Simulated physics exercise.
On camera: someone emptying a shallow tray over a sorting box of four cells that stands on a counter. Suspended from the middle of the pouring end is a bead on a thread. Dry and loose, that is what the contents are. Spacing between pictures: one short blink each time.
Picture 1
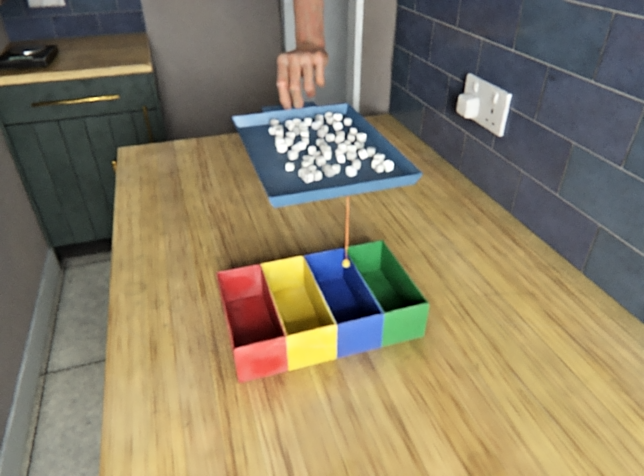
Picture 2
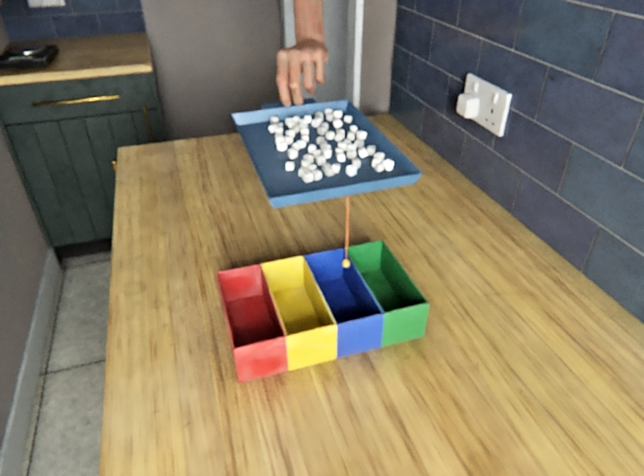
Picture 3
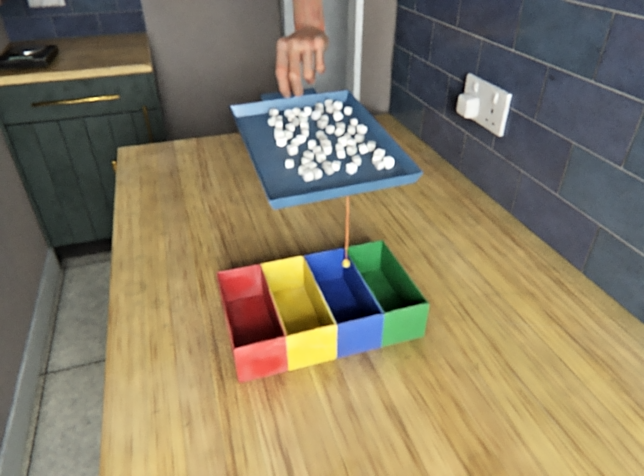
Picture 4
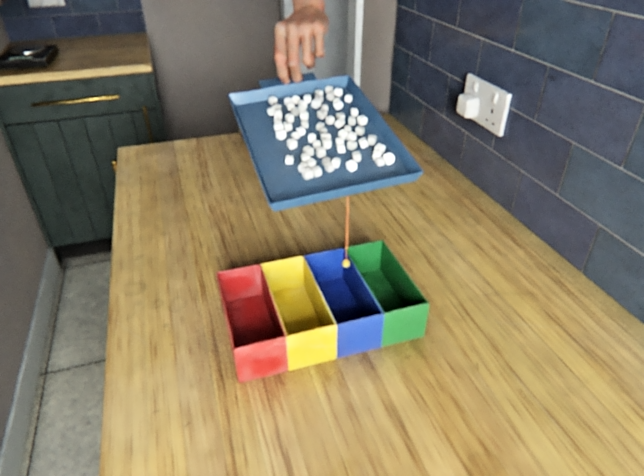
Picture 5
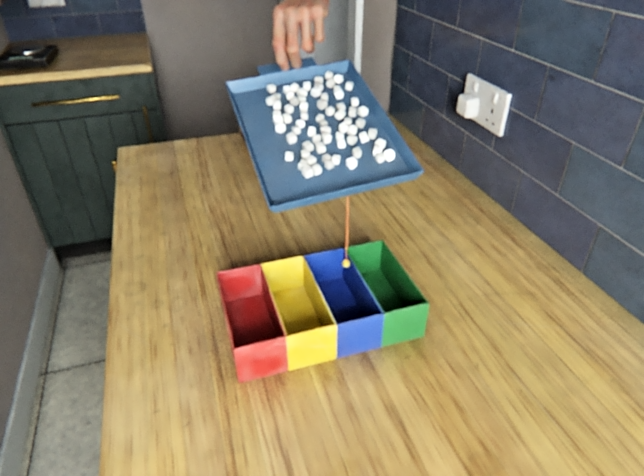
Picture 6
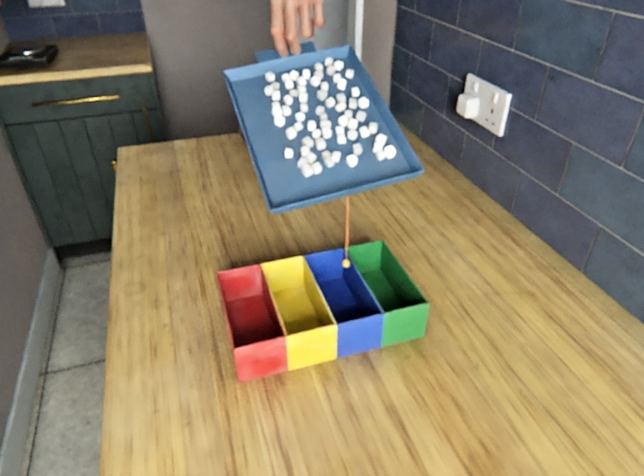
A blue tray loaded with small white cubes tilts gradually in a hand at its far edge, the far side rising and the near edge dipping slightly at its left corner, while the cubes stay on it. Below, a bead hangs on a thread over a box with red, yellow, blue and green cells, left to right. The still camera looks down along a wooden kitchen counter beside dark blue tiles.
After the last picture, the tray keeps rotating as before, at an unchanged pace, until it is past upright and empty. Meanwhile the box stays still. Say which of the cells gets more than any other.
That would be the yellow cell.
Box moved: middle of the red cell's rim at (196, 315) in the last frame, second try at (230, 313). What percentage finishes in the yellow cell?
It would be roughly 10 per cent, followed by roughly 50 per cent.
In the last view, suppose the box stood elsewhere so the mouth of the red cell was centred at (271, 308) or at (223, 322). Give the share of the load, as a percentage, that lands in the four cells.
100 %, 100 %.
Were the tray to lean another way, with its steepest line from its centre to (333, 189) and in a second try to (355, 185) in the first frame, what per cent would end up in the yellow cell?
30 % and 0 %.
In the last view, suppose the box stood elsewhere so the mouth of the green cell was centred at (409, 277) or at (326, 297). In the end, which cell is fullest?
Try 1 - the cell in red. Try 2 - blue.
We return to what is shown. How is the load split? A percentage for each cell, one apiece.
As percentages, the split is red cell 20, then yellow cell 60, then blue cell 20, and finally green cell 0.
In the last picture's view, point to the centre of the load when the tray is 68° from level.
Mark it at roughly (309, 198) in the final frame.
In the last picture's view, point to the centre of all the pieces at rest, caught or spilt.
Centre at rest, last view: Approx. (302, 332).
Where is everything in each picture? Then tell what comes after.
The first picture shows corners of the pouring end at (273, 195) and (416, 172), level; middle of the load at (321, 142), sugar cubes; bead on its thread at (346, 263); red cell at (262, 357); yellow cell at (312, 344); blue cell at (360, 333); green cell at (405, 322).
The second picture shows corners of the pouring end at (273, 195) and (416, 172), level; middle of the load at (321, 140).
The third picture shows corners of the pouring end at (273, 197) and (416, 171), tipped barely, lowest at the left corner; middle of the load at (320, 135).
The fourth picture shows corners of the pouring end at (273, 200) and (417, 170), tipped a little, lowest at the left corner; middle of the load at (320, 126).
The fifth picture shows corners of the pouring end at (273, 203) and (417, 169), tipped clearly, lowest at the left corner; middle of the load at (320, 118).
The sixth picture shows corners of the pouring end at (274, 205) and (418, 168), tipped clearly, lowest at the left corner; middle of the load at (320, 111); red cell at (262, 357); yellow cell at (312, 344); blue cell at (360, 333); green cell at (405, 322).
Soon after the last picture, tray tipped steeply; most on the tray; a stray few in the yellow cell; about a quarter falling or outside the box.
A little later, tray tipped past a quarter turn; about half in the yellow cell; about a quarter in the blue cell; about a quarter in the red cell; a stray few in the green cell; a small part falling or outside the box.
Later still, tray tipped past a quarter turn; about half in the yellow cell; about a quarter in the blue cell; about a quarter in the red cell; a stray few in the green cell; a stray few falling or outside the box.
At rest, tray tipped past a quarter turn; about half in the yellow cell; about a quarter in the blue cell; about a quarter in the red cell; a stray few in the green cell; a stray few outside the box.
